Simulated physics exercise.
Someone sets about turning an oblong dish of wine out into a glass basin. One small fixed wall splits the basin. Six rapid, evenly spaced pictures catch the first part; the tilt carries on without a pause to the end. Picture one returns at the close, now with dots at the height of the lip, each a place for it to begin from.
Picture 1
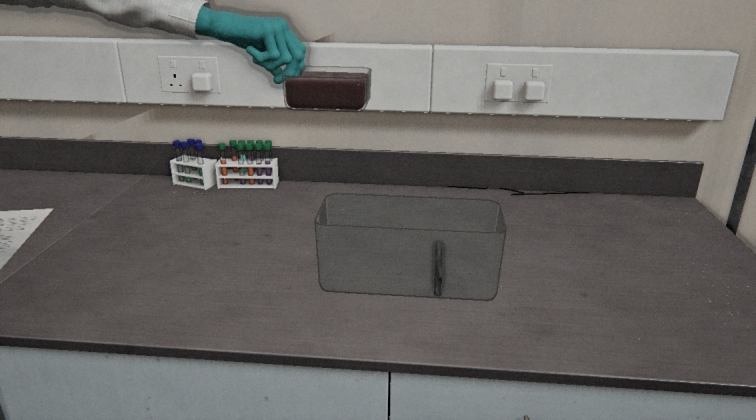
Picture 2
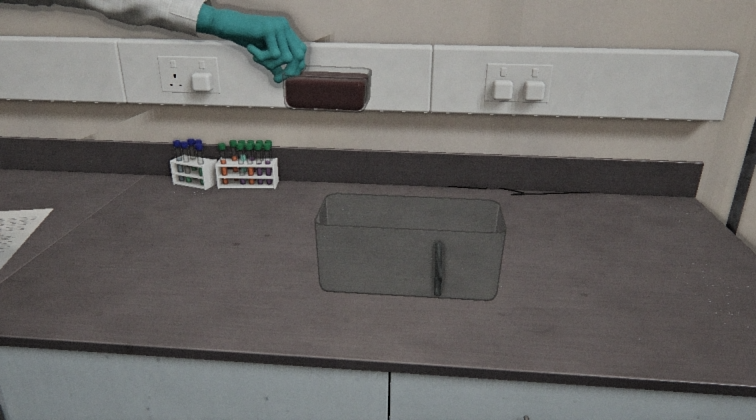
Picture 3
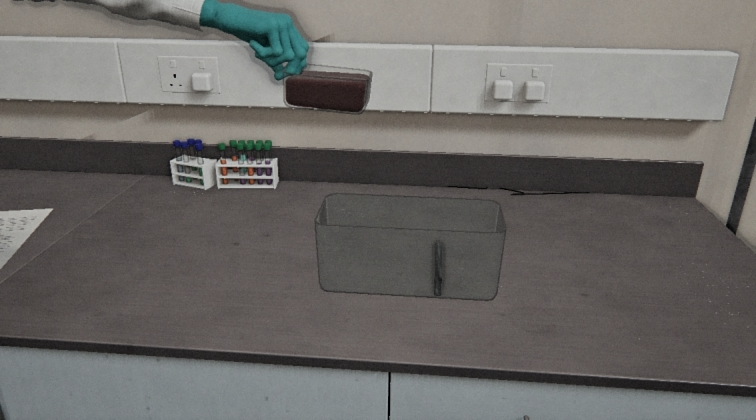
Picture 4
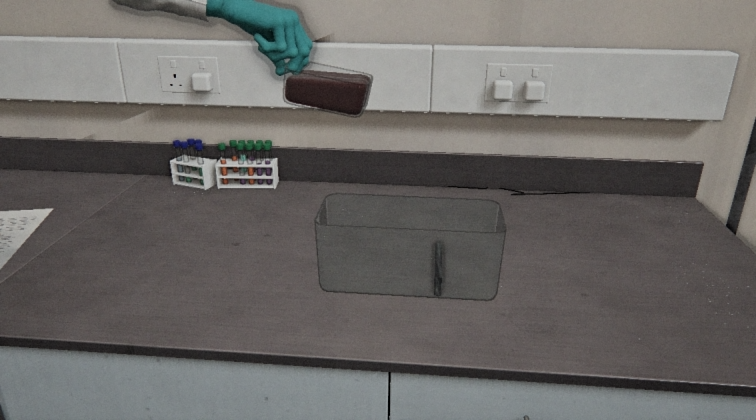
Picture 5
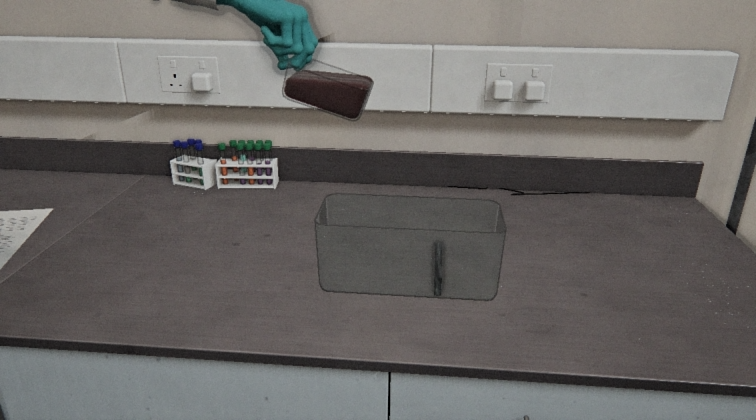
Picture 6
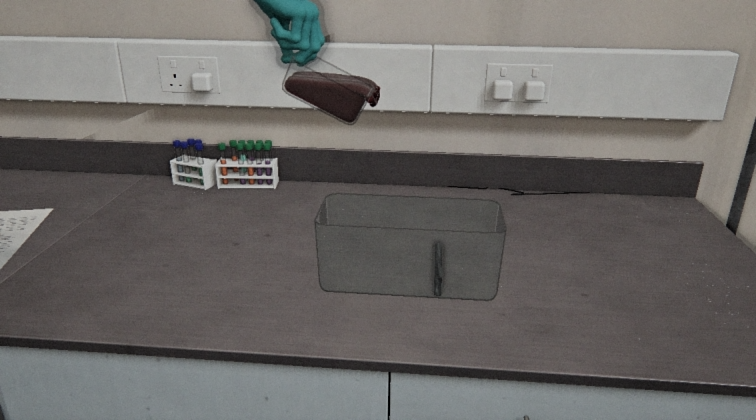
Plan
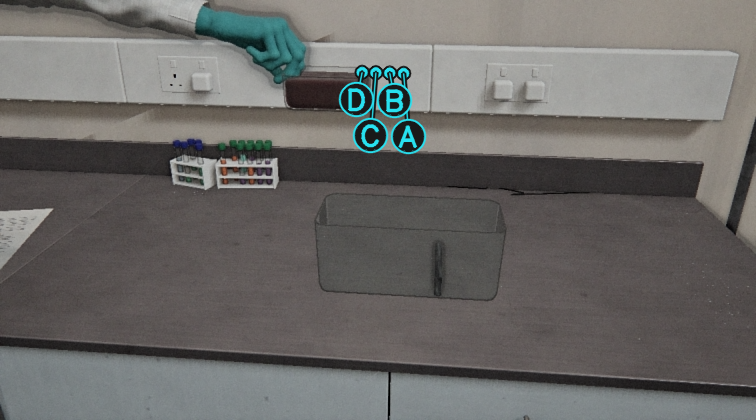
A teal-gloved hand tilting an oblong dish of dark red liquid rightward above a clear basin, the liquid just passing its lip.
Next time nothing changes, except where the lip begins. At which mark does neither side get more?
Best: B.
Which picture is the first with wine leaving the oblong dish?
In picture 5.
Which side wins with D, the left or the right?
The left one.
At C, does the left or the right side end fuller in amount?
The left side.
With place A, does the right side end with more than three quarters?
No, it does not.
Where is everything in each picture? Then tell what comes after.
Upright, lip at (367, 72); basin from (319, 288) to (497, 298); top of the wall at (439, 259); nothing has left yet, in the first picture.
Upright, lip at (368, 73); nothing has left yet, in the second picture.
Tipped about 5°, lip at (368, 75); nothing has left yet, in the third picture.
Tipped about 10°, lip at (370, 79); nothing has left yet, in the fourth picture.
Tipped about 17°, lip at (370, 85); wine is over the lip, down to (370, 85), in the fifth picture.
Tipped about 26°, lip at (370, 91); wine is over the lip, down to (374, 102), in the sixth picture.
On the marked copy, A at (403, 73); B at (389, 73); C at (375, 72); D at (362, 72).
With A, about 34 % ends left of the wall and 63 % right of it; 3 % is lost outside.
With B, about 47 % ends left of the wall and 50 % right of it; 3 % is lost outside.
With C, about 79 % ends left of the wall and 18 % right of it; 3 % is lost outside.
With D, about 88 % ends left of the wall and 8 % right of it; 4 % is lost outside.
